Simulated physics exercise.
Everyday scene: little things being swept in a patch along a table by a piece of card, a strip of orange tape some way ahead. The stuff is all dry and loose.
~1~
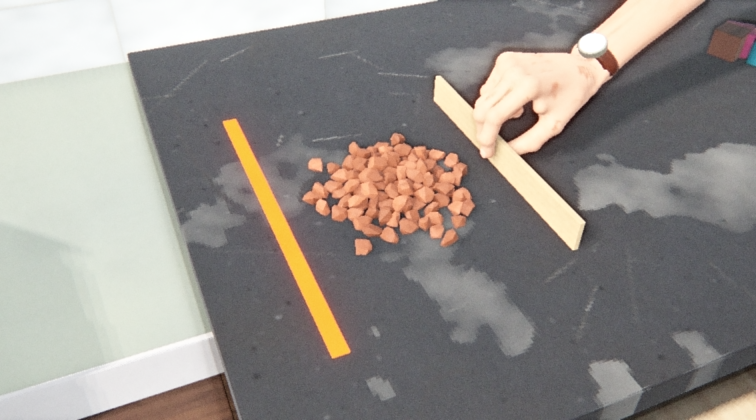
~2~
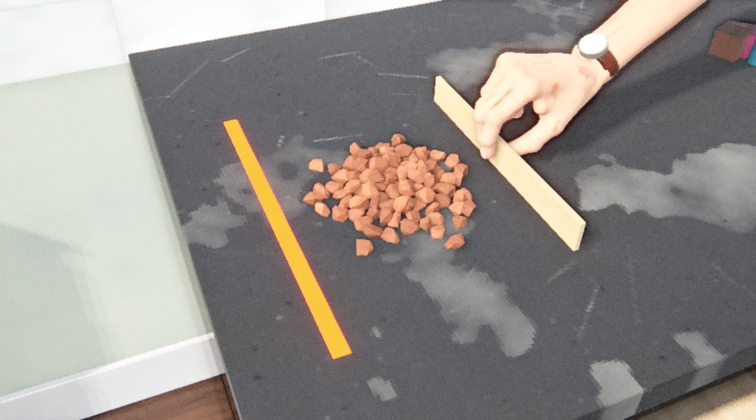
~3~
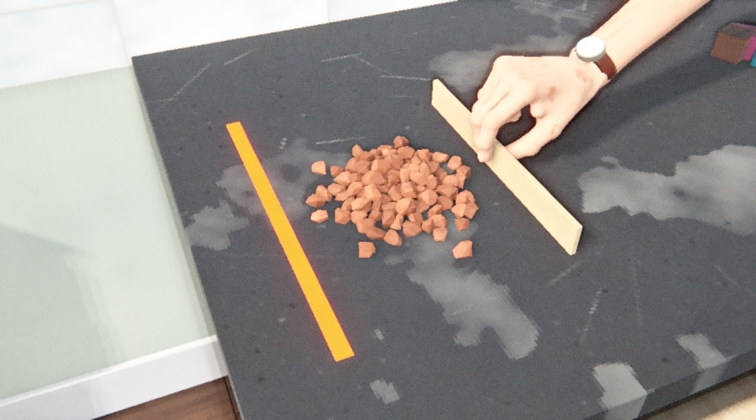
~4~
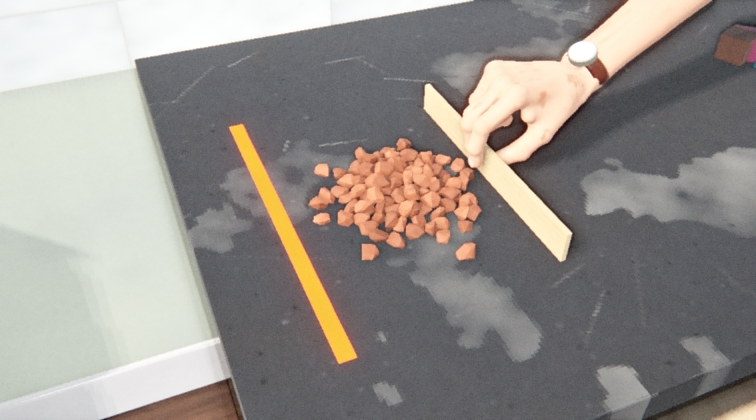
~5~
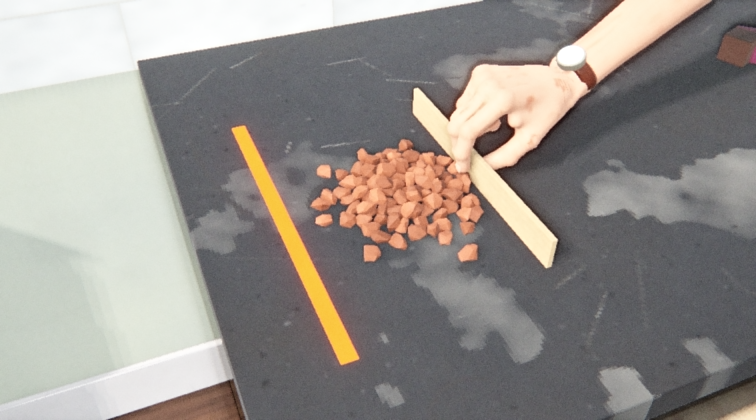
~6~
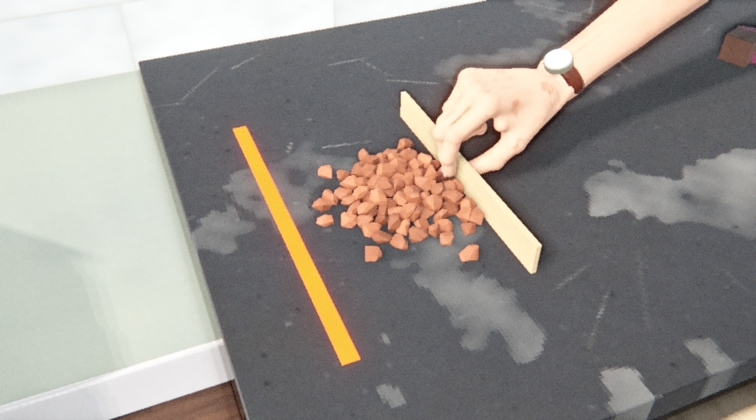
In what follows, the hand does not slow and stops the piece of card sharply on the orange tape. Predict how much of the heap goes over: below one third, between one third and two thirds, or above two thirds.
The part left behind sits above two thirds.
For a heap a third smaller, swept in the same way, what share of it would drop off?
I'd say close to 10 %.
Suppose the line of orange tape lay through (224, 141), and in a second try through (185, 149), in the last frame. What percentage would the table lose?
About 50 % and 100 %.
Just after the last frame, piece of card still moving, near (369, 181); heap all on the table, its front near (264, 219).
A moment on, piece of card stopped at the orange tape; heap about a tenth over the edge.
Further on, piece of card stopped at the orange tape; heap roughly a quarter over the edge.
When it is over, piece of card stopped at the orange tape; heap roughly a quarter over the edge.
